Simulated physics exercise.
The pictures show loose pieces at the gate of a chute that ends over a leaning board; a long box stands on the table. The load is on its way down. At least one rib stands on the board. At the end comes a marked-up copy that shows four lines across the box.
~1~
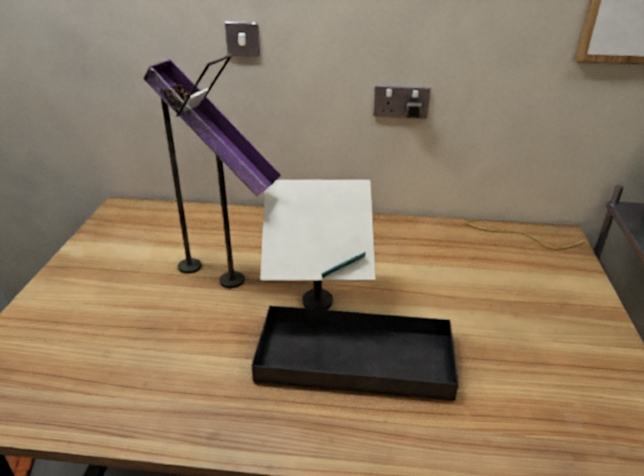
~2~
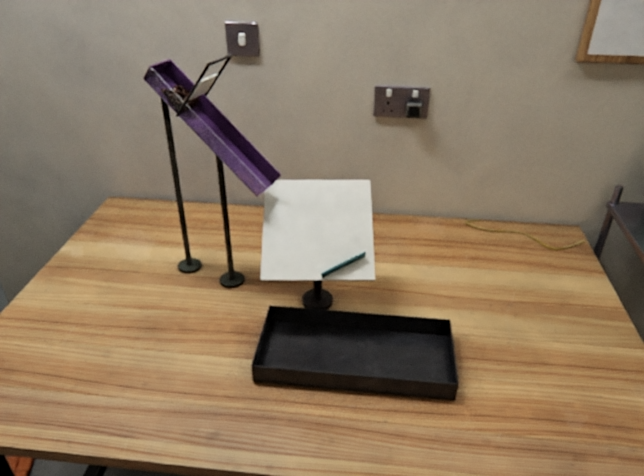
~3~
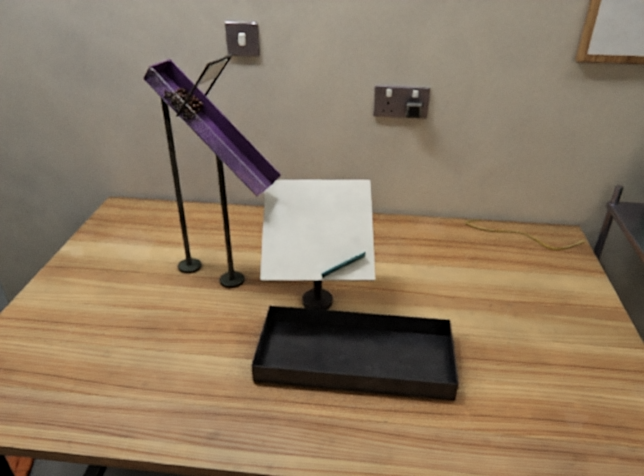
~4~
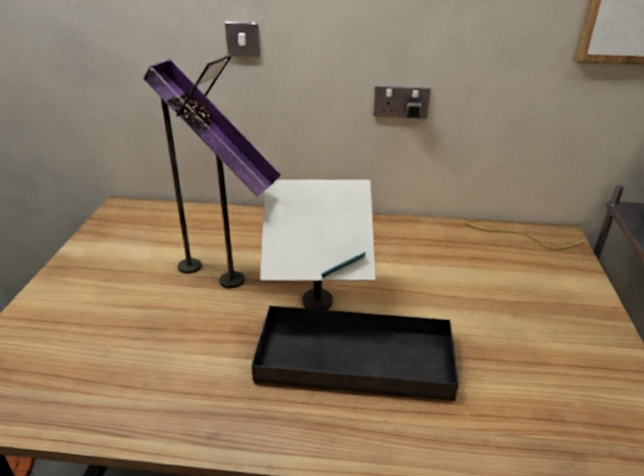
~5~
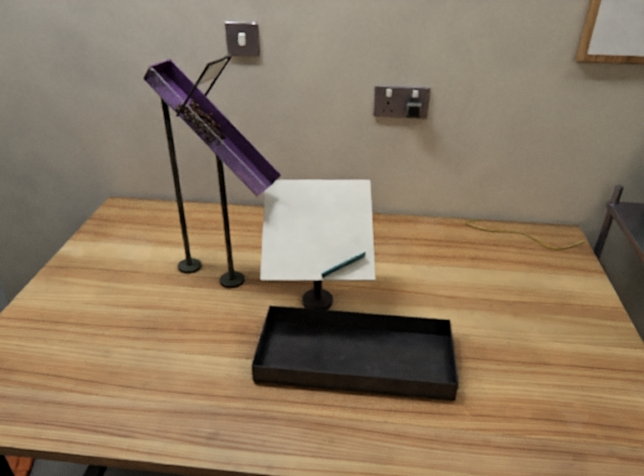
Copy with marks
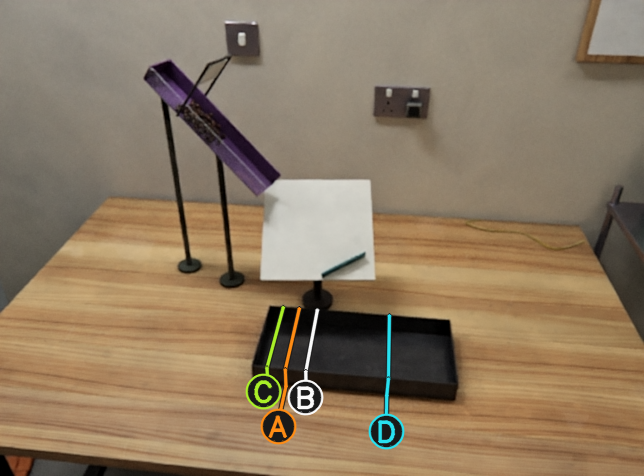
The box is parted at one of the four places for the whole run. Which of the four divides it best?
It is B.
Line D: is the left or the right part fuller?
More lands on the left.
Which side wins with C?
The right side.
On the marked copy, line A crosses the front rim at (285, 368); line B crosses the front rim at (305, 370); line C crosses the front rim at (267, 367); line D crosses the front rim at (388, 378).
Choosing A, of what is caught, a small share on the left of the divider, all but a few on the right.
Choosing B, of what is caught, close to two thirds on the left of the divider, close to a third on the right.
Choosing C, of what is caught, none at all on the left of the divider, the whole lot on the right.
Choosing D, of what is caught, all but a few on the left of the divider, a small share on the right.
